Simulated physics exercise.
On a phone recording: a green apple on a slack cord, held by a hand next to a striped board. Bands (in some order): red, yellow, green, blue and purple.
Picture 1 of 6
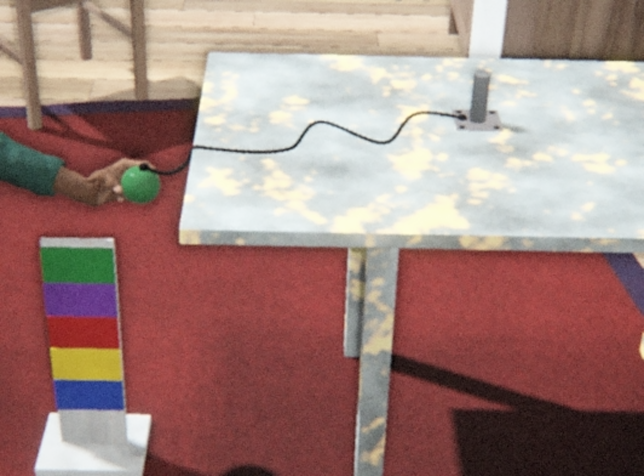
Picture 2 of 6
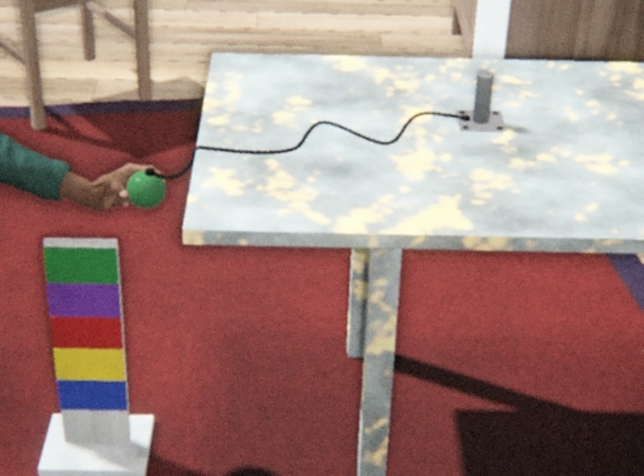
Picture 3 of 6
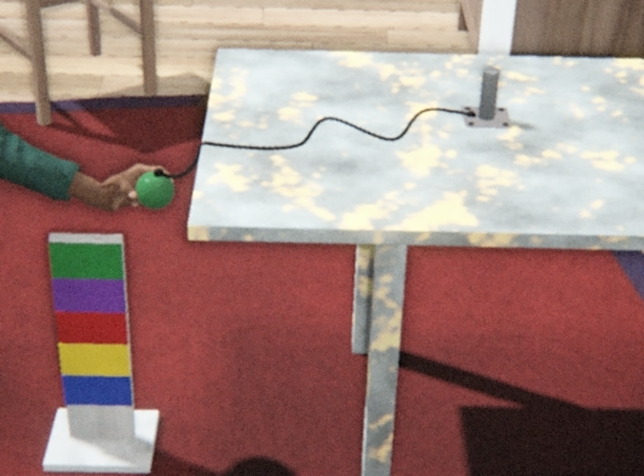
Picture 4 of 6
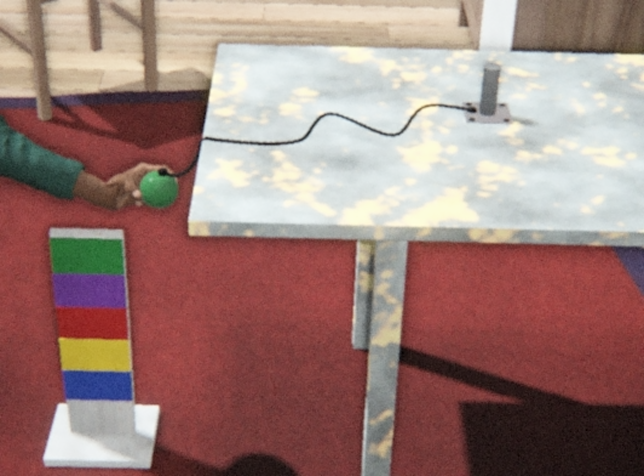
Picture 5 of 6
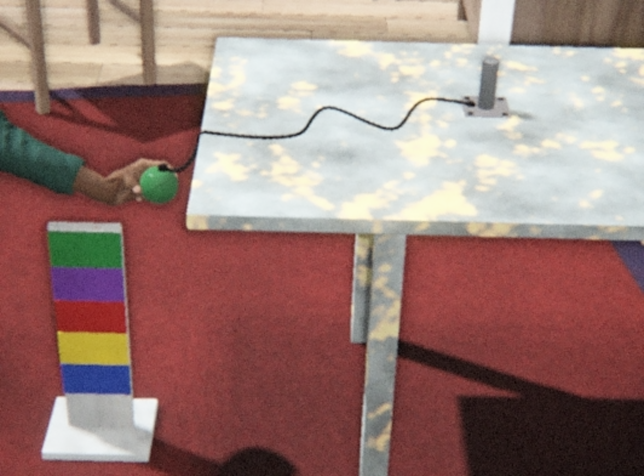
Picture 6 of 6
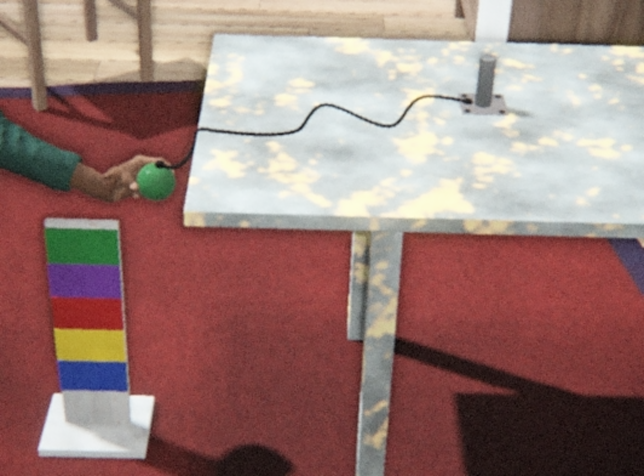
At the start, a hand in a green sleeve holds a green apple at the left edge of a speckled table, above a stand with coloured bands, while a slack dark cord runs to a small post. The view then shifts slightly, but the hand, apple and cord stay essentially still throughout.
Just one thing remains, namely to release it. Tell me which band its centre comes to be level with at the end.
Its centre comes to be level with the purple band.
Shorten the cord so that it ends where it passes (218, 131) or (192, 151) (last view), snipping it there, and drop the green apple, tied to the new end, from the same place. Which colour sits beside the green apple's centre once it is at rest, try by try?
Try by try it comes out as higher than all five; green.
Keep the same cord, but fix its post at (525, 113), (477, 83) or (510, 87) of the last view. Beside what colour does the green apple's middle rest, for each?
Result 1: Green. Result 2: Purple. Result 3: Green.
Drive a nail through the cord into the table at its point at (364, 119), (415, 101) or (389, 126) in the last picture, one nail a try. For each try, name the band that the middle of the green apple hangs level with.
Green, then purple, then green.
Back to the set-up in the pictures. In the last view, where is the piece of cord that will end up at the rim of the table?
Around (290, 133).
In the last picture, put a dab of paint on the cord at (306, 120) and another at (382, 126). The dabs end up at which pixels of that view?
First near (229, 120), second near (340, 112).
Soon after, apple near (222, 273); level with purple.
After that, apple near (185, 279); level with purple.
In the end, apple near (197, 279); level with purple. The purple one.
